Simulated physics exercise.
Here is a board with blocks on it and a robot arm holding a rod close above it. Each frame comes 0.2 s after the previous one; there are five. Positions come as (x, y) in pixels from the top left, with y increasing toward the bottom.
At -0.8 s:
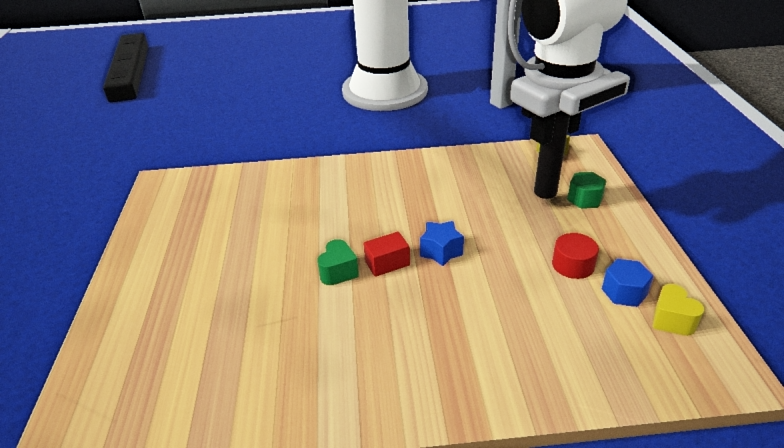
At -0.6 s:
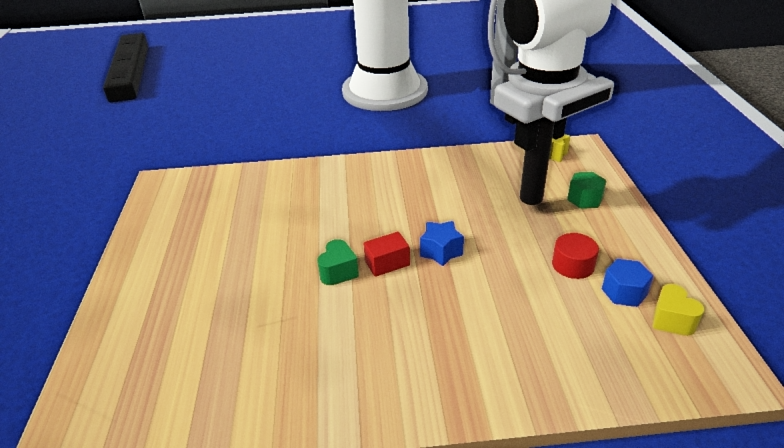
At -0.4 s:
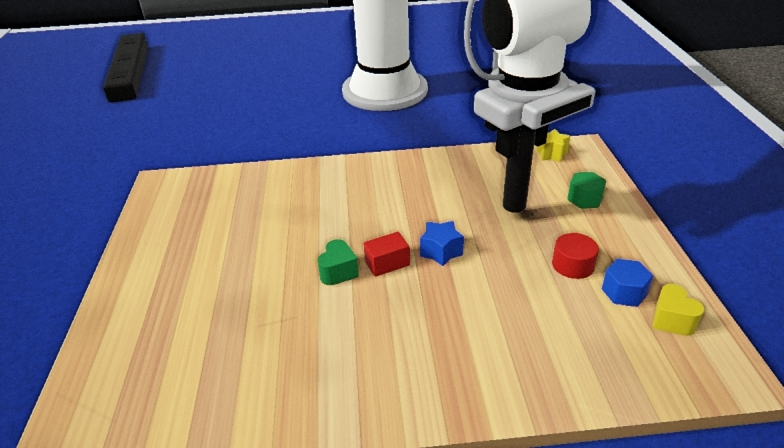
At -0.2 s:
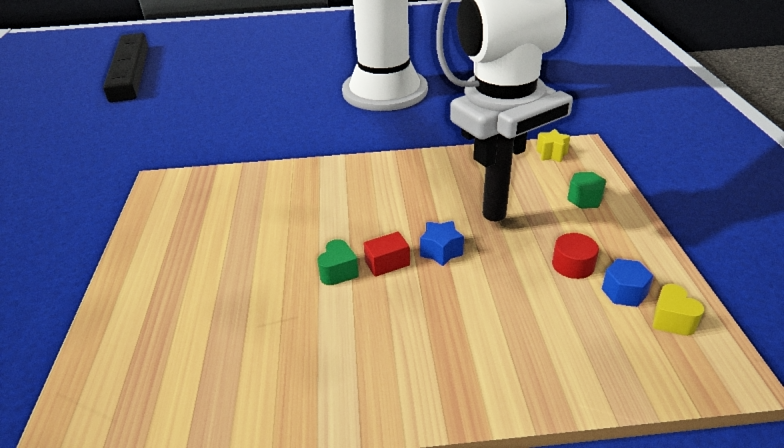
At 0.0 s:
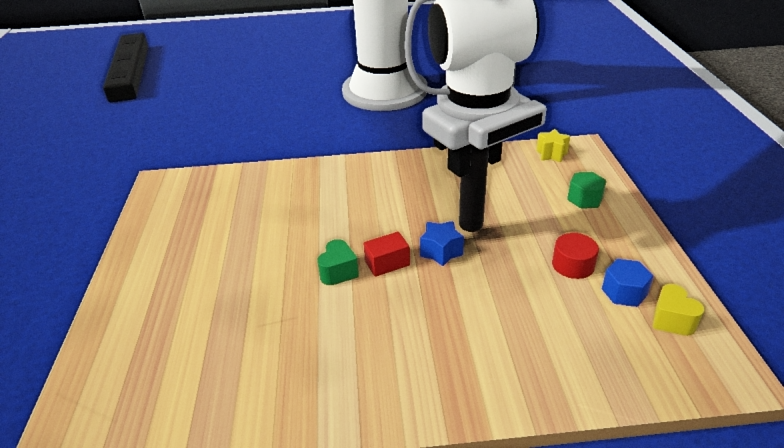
To begin with, a robot arm holds a black rod above the upper right of a wooden board, near a green block. The arm then moves the rod steadily left and slightly toward the viewer, until it is just right of the blue star, while the colored blocks stay still.
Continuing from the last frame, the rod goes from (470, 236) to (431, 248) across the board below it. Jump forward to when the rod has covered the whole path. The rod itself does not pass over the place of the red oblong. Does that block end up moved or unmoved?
By the last moment of the path, the red oblong has shifted.
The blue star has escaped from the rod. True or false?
Answer: False.
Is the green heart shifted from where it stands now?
My answer is no.
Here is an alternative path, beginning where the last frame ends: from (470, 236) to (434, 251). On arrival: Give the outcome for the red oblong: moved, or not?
Here the red oblong moves off its spot.
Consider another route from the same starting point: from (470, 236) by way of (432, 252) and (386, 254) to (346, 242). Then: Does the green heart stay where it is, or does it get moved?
The green heart changes place.
What follows on the original path. Halfway along, rod at (451, 232); blue star at (431, 236), turned 25° anticlockwise.
At the end, rod at (431, 237); green heart still; red oblong at (375, 248); blue star at (414, 243), turned 30° anticlockwise.
